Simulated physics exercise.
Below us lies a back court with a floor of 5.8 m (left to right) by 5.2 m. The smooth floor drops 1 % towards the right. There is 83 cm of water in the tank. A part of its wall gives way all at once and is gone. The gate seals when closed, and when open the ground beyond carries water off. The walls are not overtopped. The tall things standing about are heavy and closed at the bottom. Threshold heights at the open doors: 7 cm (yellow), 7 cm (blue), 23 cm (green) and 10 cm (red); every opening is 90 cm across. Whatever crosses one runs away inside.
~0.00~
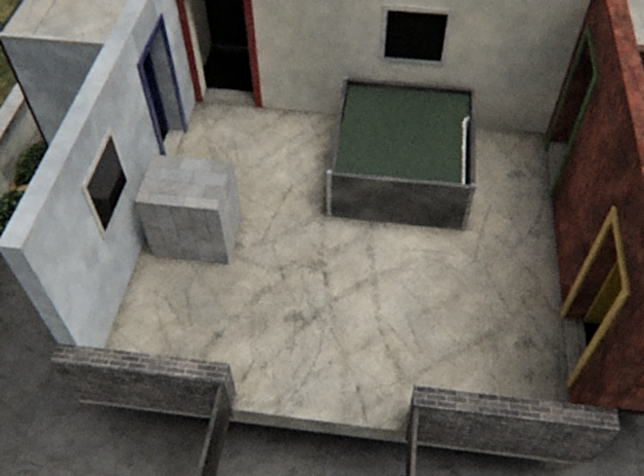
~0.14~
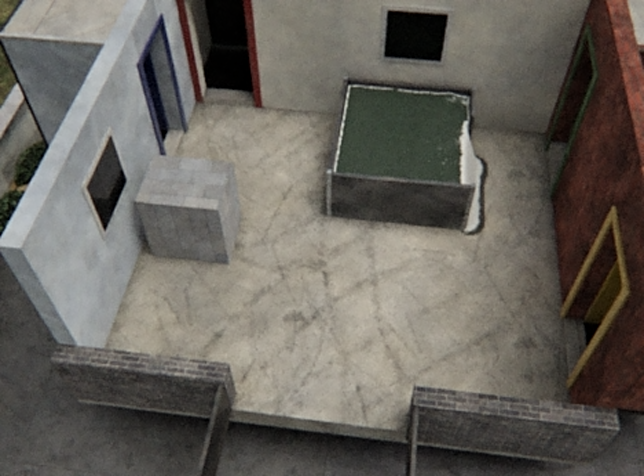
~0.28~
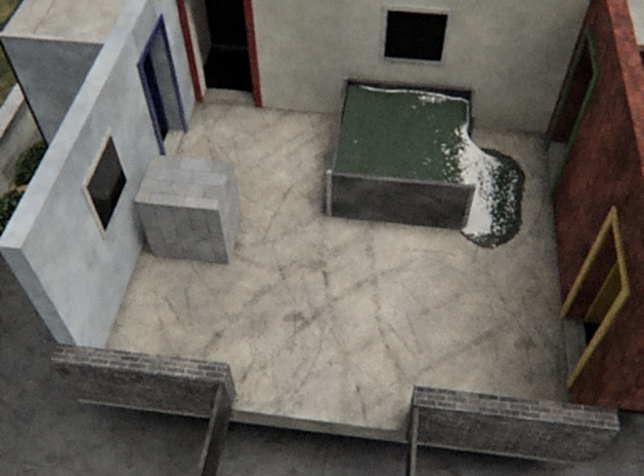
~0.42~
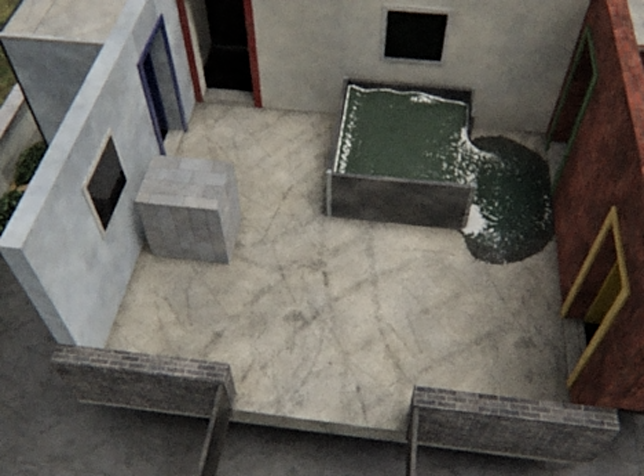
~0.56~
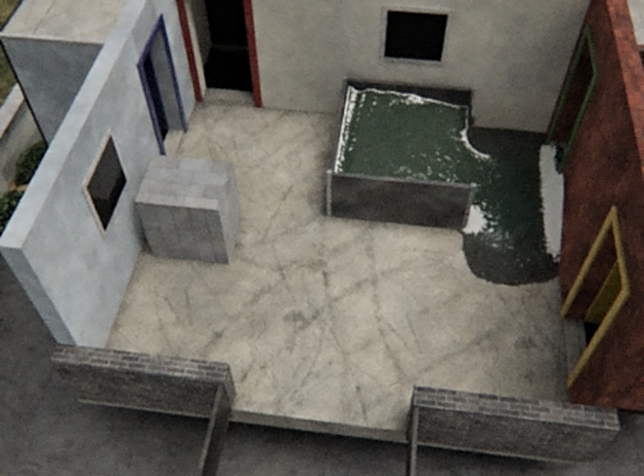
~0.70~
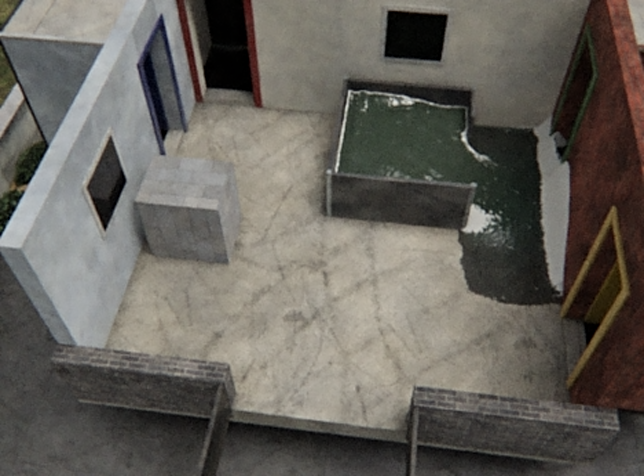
Green water pours from the right side of a tank and spreads across the courtyard floor.
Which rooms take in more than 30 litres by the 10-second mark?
The water let in: At the yellow door it passes the limit; at the blue door it does not reach the limit; at the green door it goes over the limit; at the red door it stays under the limit.
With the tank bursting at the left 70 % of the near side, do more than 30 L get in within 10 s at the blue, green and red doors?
Then: Blue not over, green under, red not over.
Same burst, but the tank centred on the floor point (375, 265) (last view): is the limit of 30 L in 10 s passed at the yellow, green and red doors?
Against that limit: Yellow over, green under, red under.
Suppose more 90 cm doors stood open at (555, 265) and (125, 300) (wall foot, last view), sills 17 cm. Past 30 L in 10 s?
In that order: Over, below.
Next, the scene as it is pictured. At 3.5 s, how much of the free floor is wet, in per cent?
Some 65 per cent of it.
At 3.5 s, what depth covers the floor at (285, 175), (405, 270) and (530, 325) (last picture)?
About 0, 0 and 11 cm.
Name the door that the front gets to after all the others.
It is the blue one.
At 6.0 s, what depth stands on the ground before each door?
Depths in cm: Yellow 12, blue 6, green 13, red 4.
After 1.4 s water covers 20 % of the floor and is deepest (57 cm) near (548, 212); yellow door 13 cm at the sill, 0 L in, blue door not reached, green door 47 cm at the sill, 88 L in, red door not reached.
After 2.2 s water covers 35 % of the floor and is deepest (46 cm) near (548, 212); yellow door 13 cm at the sill, 10 L in, blue door not reached, green door 36 cm at the sill, 186 L in, red door not reached.
After 3.5 s water covers 65 % of the floor and is deepest (31 cm) near (475, 138); yellow door 10 cm at the sill, 23 L in, blue door 4 cm at the sill, 0 L in, green door 24 cm at the sill, 223 L in, red door 3 cm at the sill, 0 L in.
After 6.0 s water covers 90 % of the floor and is deepest (20 cm) near (548, 212); yellow door 12 cm at the sill, 68 L in, blue door 6 cm at the sill, 5 L in, green door 13 cm at the sill, 227 L in, red door 4 cm at the sill, 1 L in.
After 10.0 s water covers 100 % of the floor and is deepest (14 cm) near (566, 418); yellow door 10 cm at the sill, 121 L in, blue door 8 cm at the sill, 8 L in, green door 10 cm at the sill, 227 L in, red door 8 cm at the sill, 1 L in.
